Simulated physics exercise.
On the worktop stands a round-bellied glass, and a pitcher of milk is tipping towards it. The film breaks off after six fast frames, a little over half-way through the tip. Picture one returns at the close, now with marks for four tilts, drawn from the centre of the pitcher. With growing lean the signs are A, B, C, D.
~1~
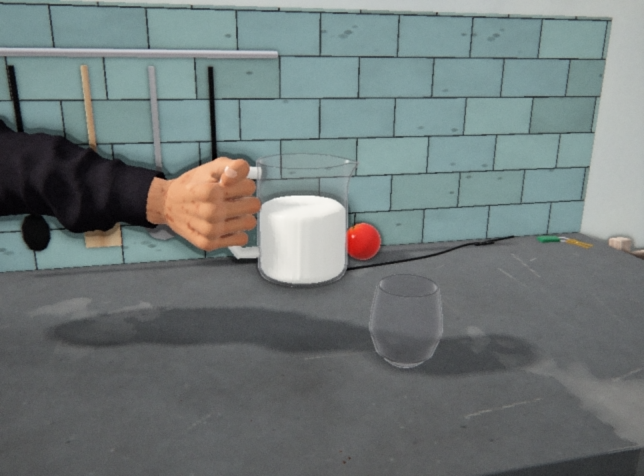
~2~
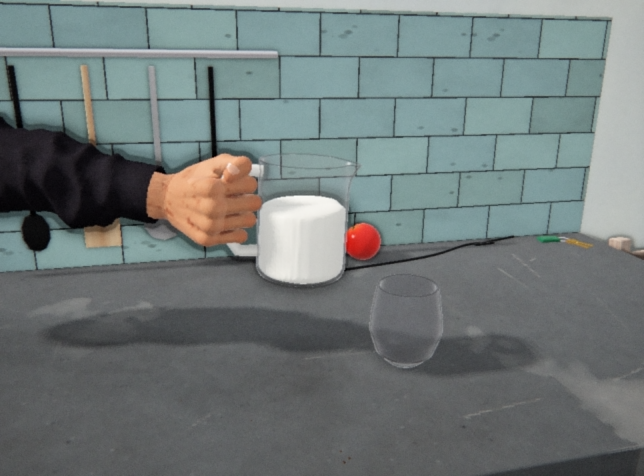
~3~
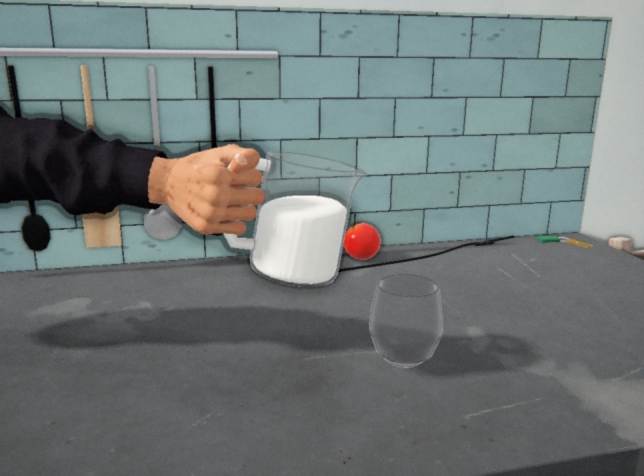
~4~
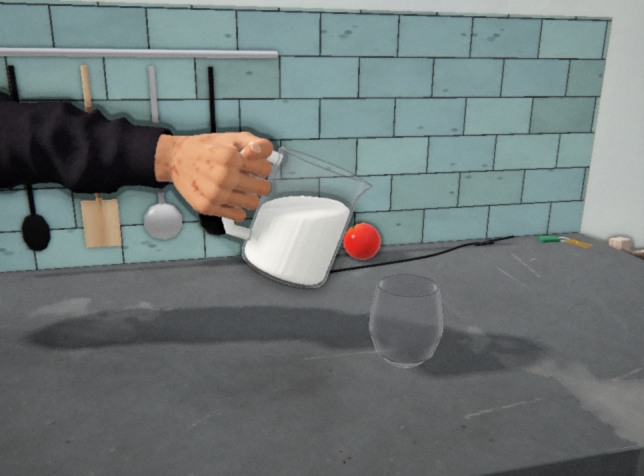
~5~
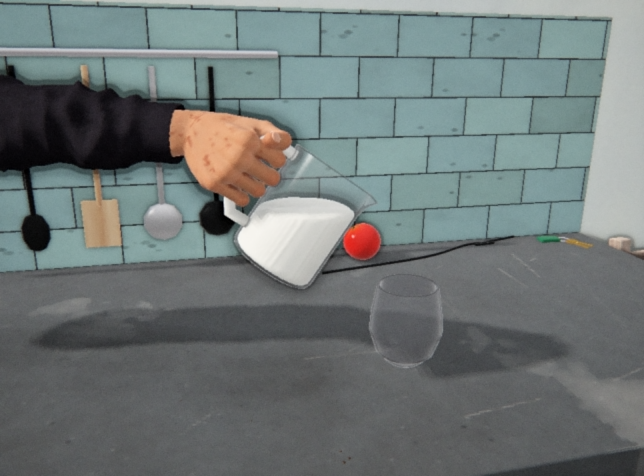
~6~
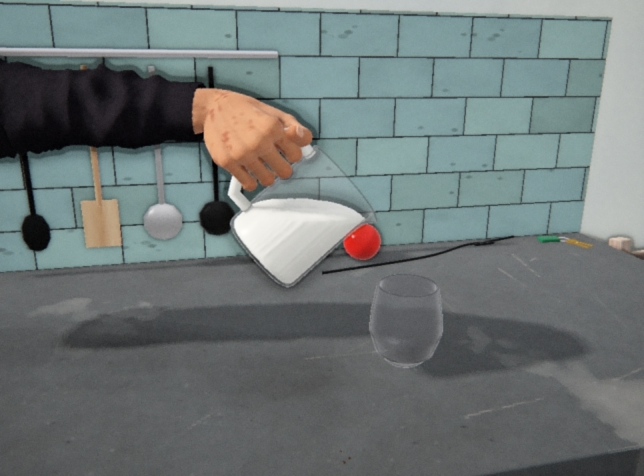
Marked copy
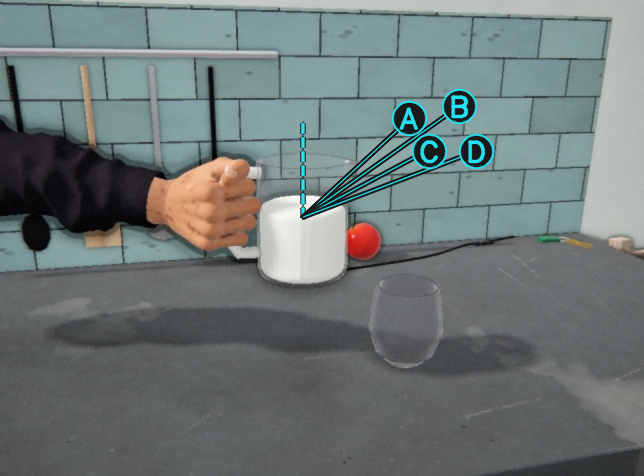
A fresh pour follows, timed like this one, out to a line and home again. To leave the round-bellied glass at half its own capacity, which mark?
Go for D.
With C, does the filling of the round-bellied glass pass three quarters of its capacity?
No.
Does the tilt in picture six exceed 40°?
Yes.
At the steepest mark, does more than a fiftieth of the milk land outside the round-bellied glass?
No, it does not.
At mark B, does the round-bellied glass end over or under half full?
Under half.
On the marked copy, A at (397, 130); B at (445, 115); C at (413, 158); D at (460, 157).
Choosing A, the round-bellied glass ends with about 5 % of what it can hold.
Choosing B, the round-bellied glass ends with about 15 % of what it can hold.
Choosing C, the round-bellied glass ends with about 31 % of what it can hold.
Choosing D, the round-bellied glass ends with about 50 % of what it can hold.
